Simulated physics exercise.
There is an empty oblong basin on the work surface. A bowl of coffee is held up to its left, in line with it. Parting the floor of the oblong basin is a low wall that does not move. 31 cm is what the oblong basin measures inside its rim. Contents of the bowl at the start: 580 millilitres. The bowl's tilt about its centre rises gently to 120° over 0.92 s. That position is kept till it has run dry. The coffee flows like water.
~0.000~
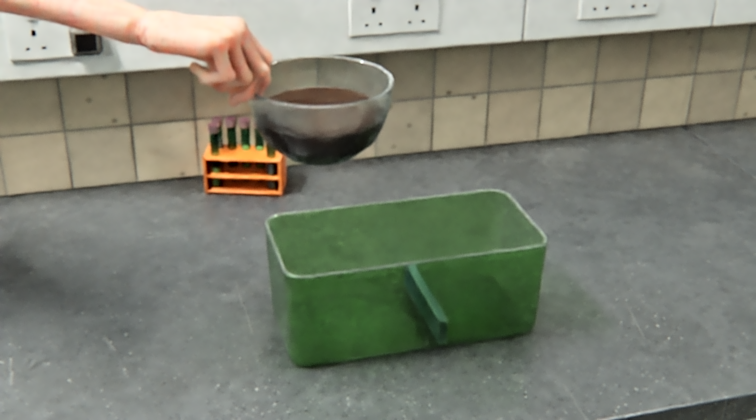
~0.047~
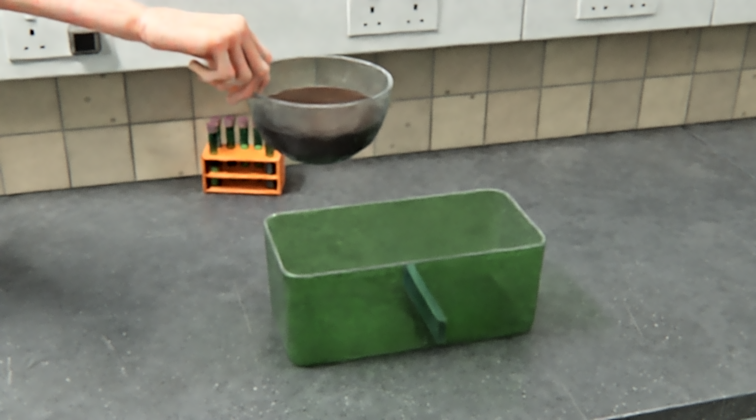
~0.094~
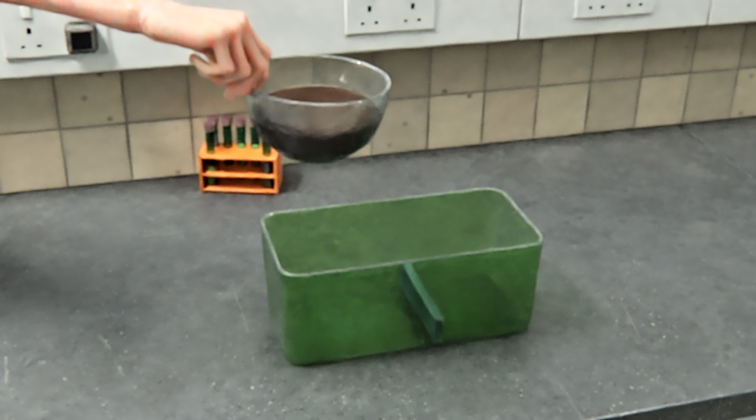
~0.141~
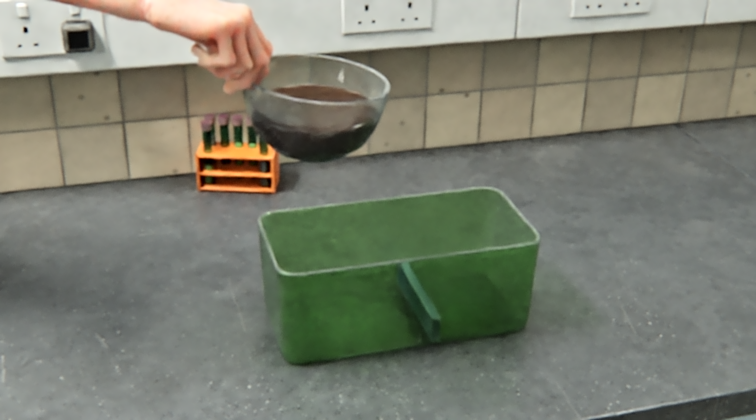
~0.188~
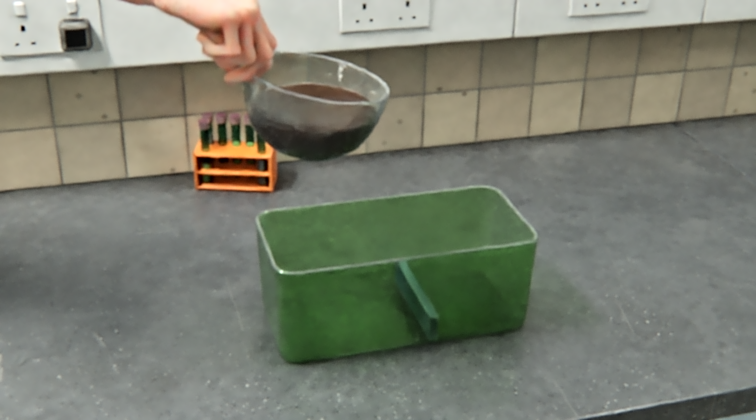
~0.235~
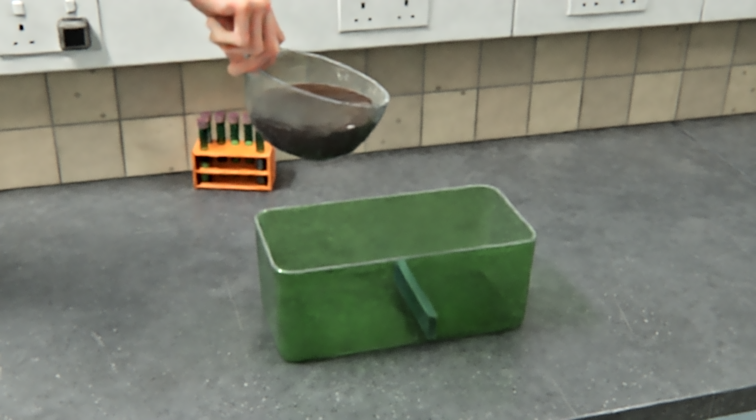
A hand gradually tilts a clear bowl of dark liquid rightward above an empty green basin.
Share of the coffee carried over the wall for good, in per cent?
Near 43 per cent.
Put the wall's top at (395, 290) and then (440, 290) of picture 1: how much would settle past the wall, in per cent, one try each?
First try about 75 %, second try about 25 %.
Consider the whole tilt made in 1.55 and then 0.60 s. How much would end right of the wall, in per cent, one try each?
Respectively about 60 and 35 percent.
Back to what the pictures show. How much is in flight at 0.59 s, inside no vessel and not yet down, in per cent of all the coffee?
Some 48 % is the figure.
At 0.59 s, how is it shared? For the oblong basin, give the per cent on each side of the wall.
4 per cent left and 12 right, roughly.
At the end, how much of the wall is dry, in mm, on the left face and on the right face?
Some 20 mm on the left and 18 mm on the right.
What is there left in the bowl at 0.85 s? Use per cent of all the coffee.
0 per cent or thereabouts.
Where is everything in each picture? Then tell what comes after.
In the first picture, it leans 0°; its right rim is at (389, 76); the coffee meets the walls at (255, 113) and (381, 101); the oblong basin's rim runs from (275, 247) to (526, 216); the wall's top is at (425, 291).
In the second picture, it leans 1°; its right rim is at (388, 76); the coffee meets the walls at (254, 112) and (380, 101).
In the third picture, it leans 3°; its right rim is at (387, 78); the coffee meets the walls at (251, 110) and (378, 101).
In the fourth picture, it leans 7°; its right rim is at (385, 82); the coffee meets the walls at (249, 108) and (375, 101).
In the fifth picture, it leans 12°; its right rim is at (385, 86); the coffee meets the walls at (248, 107) and (375, 101).
In the sixth picture, it leans 18°; its right rim is at (385, 93); the coffee meets the walls at (249, 106) and (376, 101).
By 0.59 s the tilt is 86° and 37 per cent is still to pour, 4 is left of the wall and 12 right of it.
By 0.85 s the tilt is 118° and 0 per cent is still to pour, 51 is left of the wall and 44 right of it.
By 1.12 s the tilt is 120° and 0 per cent is still to pour, 55 is left of the wall and 43 right of it.
By 1.42 s the tilt is 120° and 0 per cent is still to pour, 55 is left of the wall and 43 right of it.
At rest 55 per cent lies left of the wall, 43 right of it and 1 outside.
